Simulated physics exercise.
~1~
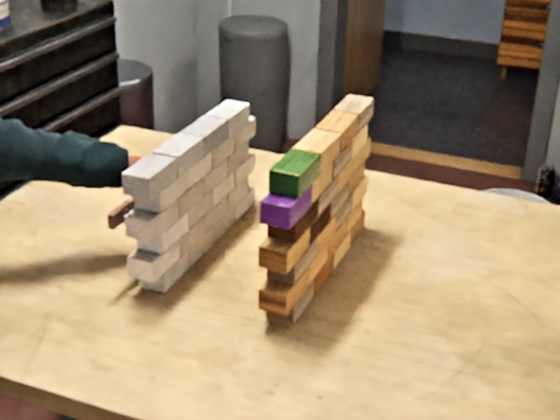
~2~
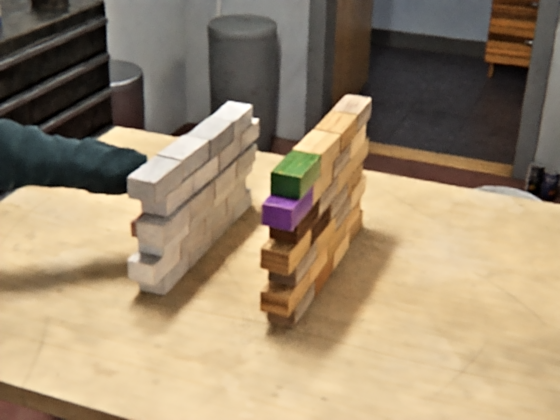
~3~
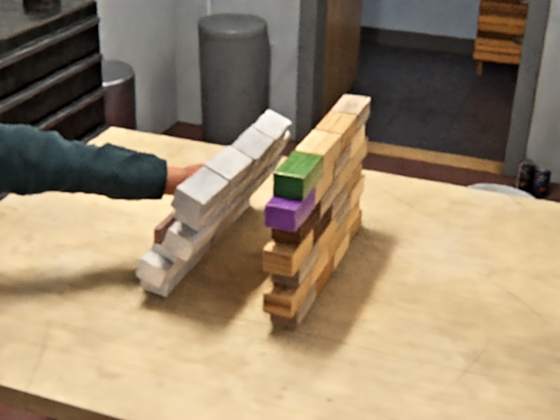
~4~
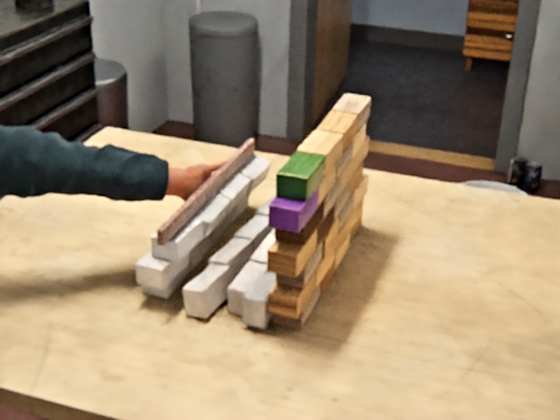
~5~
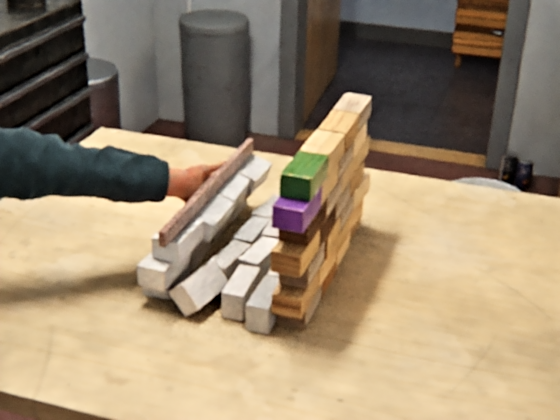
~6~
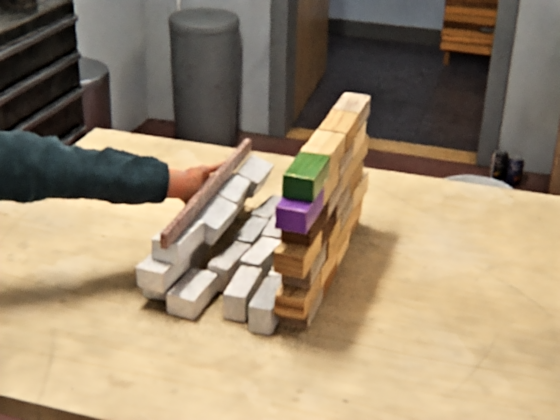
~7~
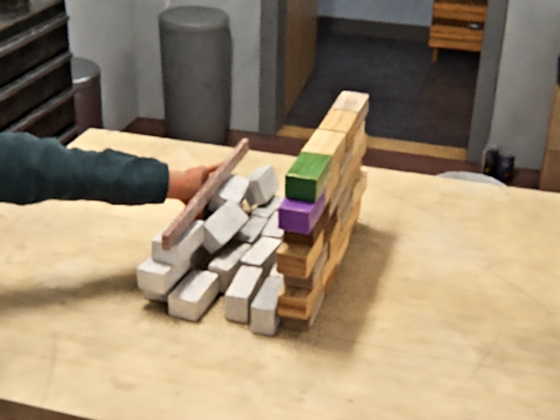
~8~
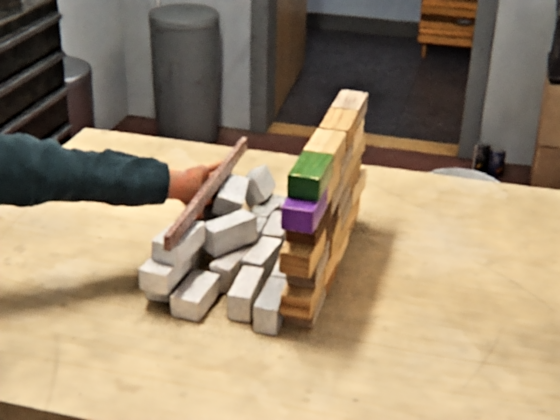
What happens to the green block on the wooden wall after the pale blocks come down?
It stays up in its place at the near end of the top row, above the purple block.
A hand in a dark green sleeve pushed a strip of wood into the back of a pale block wall, tipping it to the right until its upper blocks tumbled into a heap against the wooden wall beside it, which stayed standing.
